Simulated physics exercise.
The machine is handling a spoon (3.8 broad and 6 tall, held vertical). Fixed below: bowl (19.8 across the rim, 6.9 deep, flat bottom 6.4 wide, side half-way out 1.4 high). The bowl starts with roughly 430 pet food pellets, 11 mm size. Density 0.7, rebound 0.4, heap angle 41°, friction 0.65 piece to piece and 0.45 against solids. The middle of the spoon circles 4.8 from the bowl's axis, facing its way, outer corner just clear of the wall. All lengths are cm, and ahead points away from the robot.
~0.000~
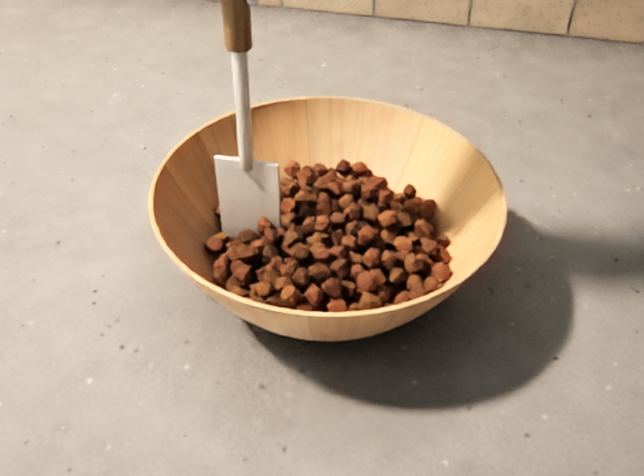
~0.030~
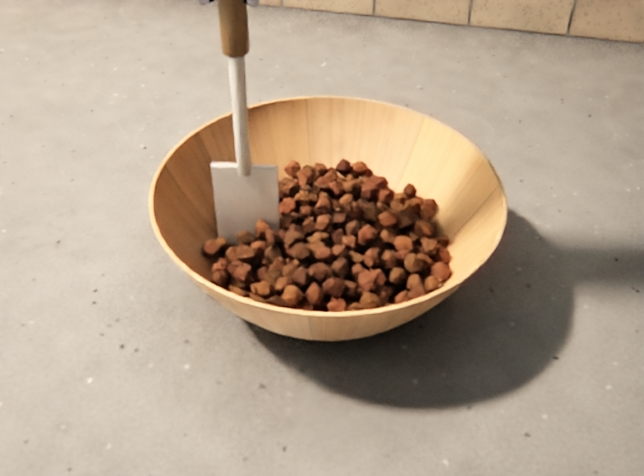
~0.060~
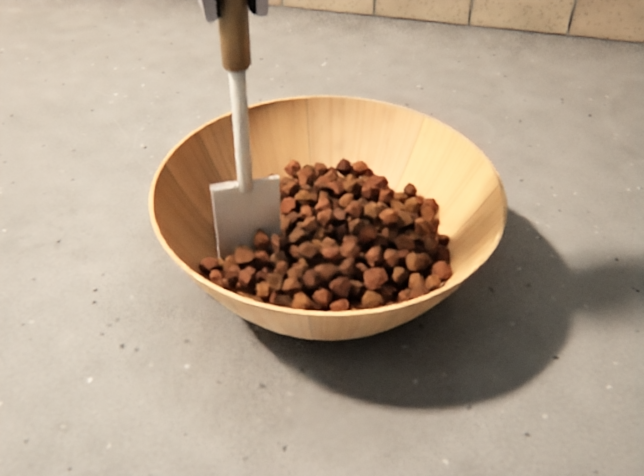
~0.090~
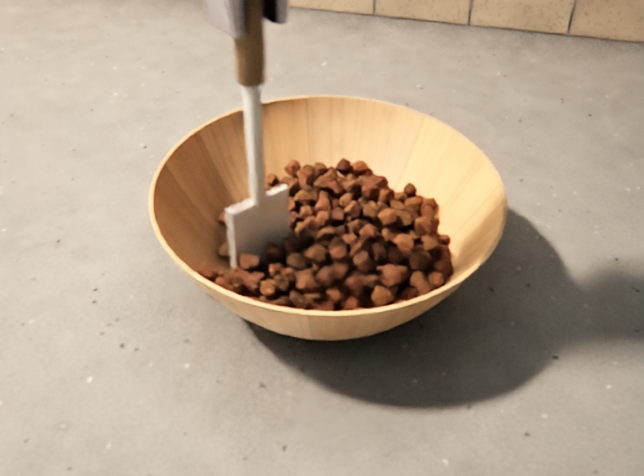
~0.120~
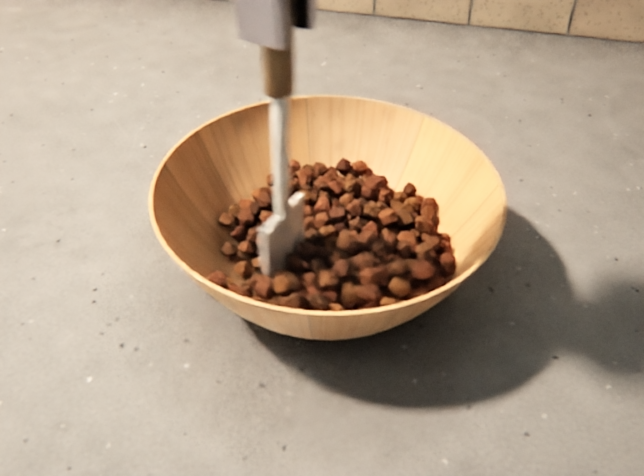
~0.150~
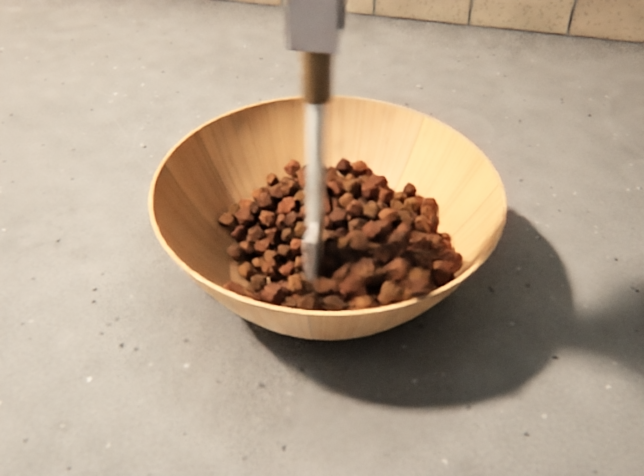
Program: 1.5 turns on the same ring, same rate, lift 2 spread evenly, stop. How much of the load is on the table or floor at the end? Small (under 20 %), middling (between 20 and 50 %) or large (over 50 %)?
Share on the table or floor: Small (under 20 %).
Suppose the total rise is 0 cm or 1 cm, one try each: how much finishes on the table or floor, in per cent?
Some 25 and 15 per cent.
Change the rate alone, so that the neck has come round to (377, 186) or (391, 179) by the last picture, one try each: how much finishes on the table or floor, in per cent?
About 25 and 25 per cent.
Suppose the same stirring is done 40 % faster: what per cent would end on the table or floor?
In that case some 25 per cent.
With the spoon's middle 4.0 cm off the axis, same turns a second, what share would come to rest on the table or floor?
Then about 10 per cent.
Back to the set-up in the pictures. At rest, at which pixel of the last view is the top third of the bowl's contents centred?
Around (343, 231).
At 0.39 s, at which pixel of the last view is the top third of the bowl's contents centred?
At about (332, 152).
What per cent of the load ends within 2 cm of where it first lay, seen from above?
About 30 per cent.
By 0.39 s, 266° round, highest piece 10 above the table; 398 in the bowl, 11 on the table or floor, 17 in flight or on the tool.
By 0.63 s, 79° round, highest piece 8 above the table; 376 in the bowl, 48 on the table or floor, 2 in flight or on the tool.
By 0.95 s, 180° round, highest piece 6 above the table; 372 in the bowl, 54 on the table or floor.
By 1.65 s, 180° round, highest piece 6 above the table; 372 in the bowl, 54 on the table or floor.
Final count, 372 in the bowl, 54 on the table or floor. That is 13 % on the table or floor.
